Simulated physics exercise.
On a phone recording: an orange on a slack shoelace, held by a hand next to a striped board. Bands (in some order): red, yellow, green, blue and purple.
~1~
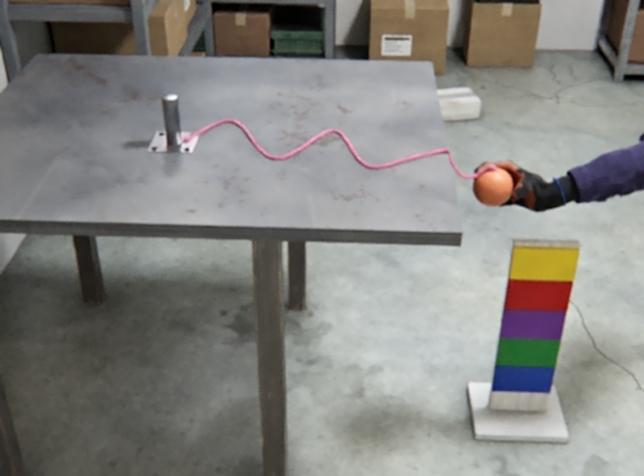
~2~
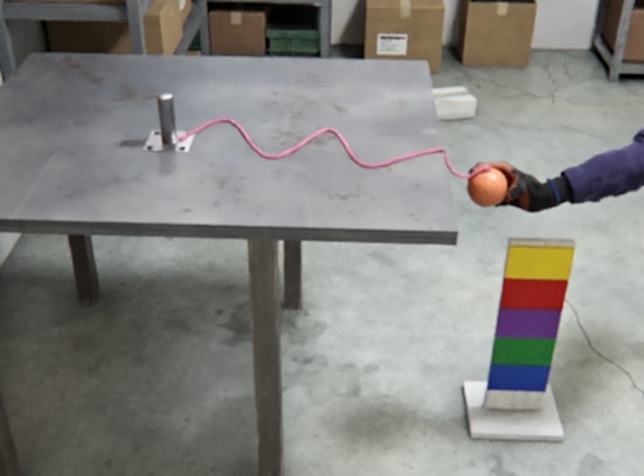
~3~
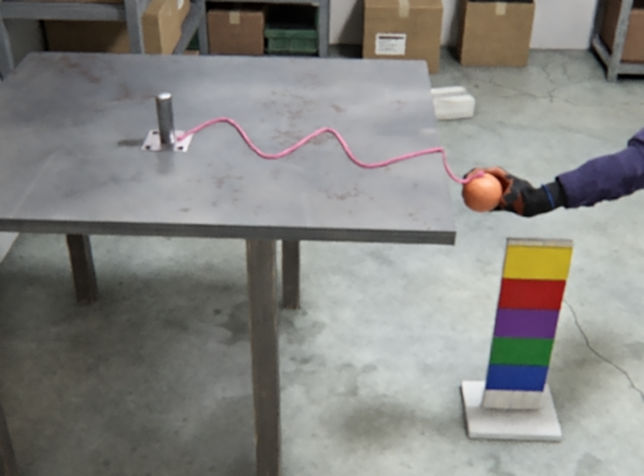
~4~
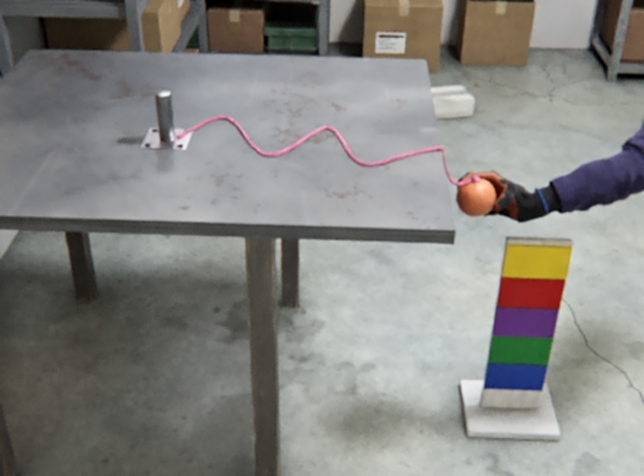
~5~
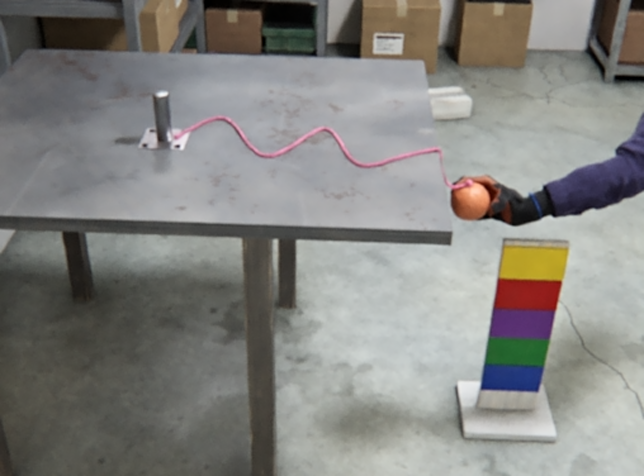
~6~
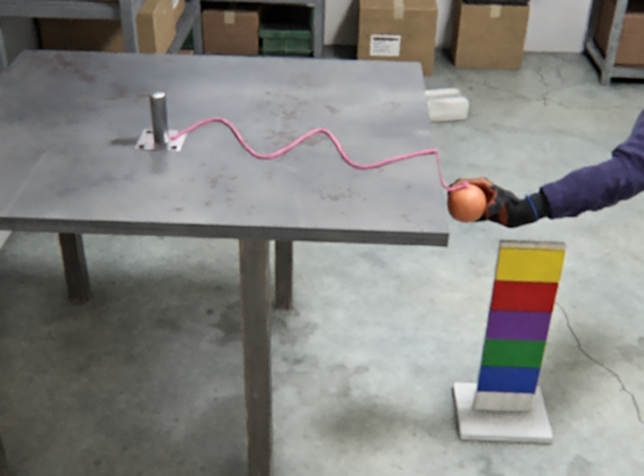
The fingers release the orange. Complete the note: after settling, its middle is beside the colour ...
... Green.
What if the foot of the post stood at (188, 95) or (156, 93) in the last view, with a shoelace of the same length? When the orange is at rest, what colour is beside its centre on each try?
Answer, in order: Green, purple.
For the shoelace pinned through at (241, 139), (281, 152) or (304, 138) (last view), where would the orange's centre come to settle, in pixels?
In order: (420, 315), then (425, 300), then (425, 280).
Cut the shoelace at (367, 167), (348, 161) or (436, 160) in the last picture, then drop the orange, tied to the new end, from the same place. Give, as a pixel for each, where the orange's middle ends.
In order, it ends up near (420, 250), (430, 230) and (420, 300).
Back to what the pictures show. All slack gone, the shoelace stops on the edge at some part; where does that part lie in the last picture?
That spot is roughly at (329, 134).
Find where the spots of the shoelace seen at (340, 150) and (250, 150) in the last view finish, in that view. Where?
To (432, 186) for the first and to (322, 143) for the second.
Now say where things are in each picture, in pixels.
Orange (493, 187); yellow (544, 265); red (539, 296); purple (534, 326); green (528, 354); blue (524, 380), in the first picture.
Orange (487, 188); shoelace through (211, 123) (253, 146) (308, 140) (350, 152) (414, 156), in the second picture.
Orange (481, 193), in the third picture.
Orange (476, 198); shoelace through (209, 121) (251, 144) (306, 138) (348, 150) (412, 154), in the fourth picture.
Orange (470, 202), in the fifth picture.
Orange (466, 203); shoelace through (204, 123) (245, 145) (300, 140) (342, 153) (406, 157), in the sixth picture.
Soon after, orange near (447, 334); level with purple.
Then, orange near (394, 338); level with green.
Further on, orange near (425, 345); level with green.
At rest, orange near (412, 347); level with green. Its middle rests at the green band.
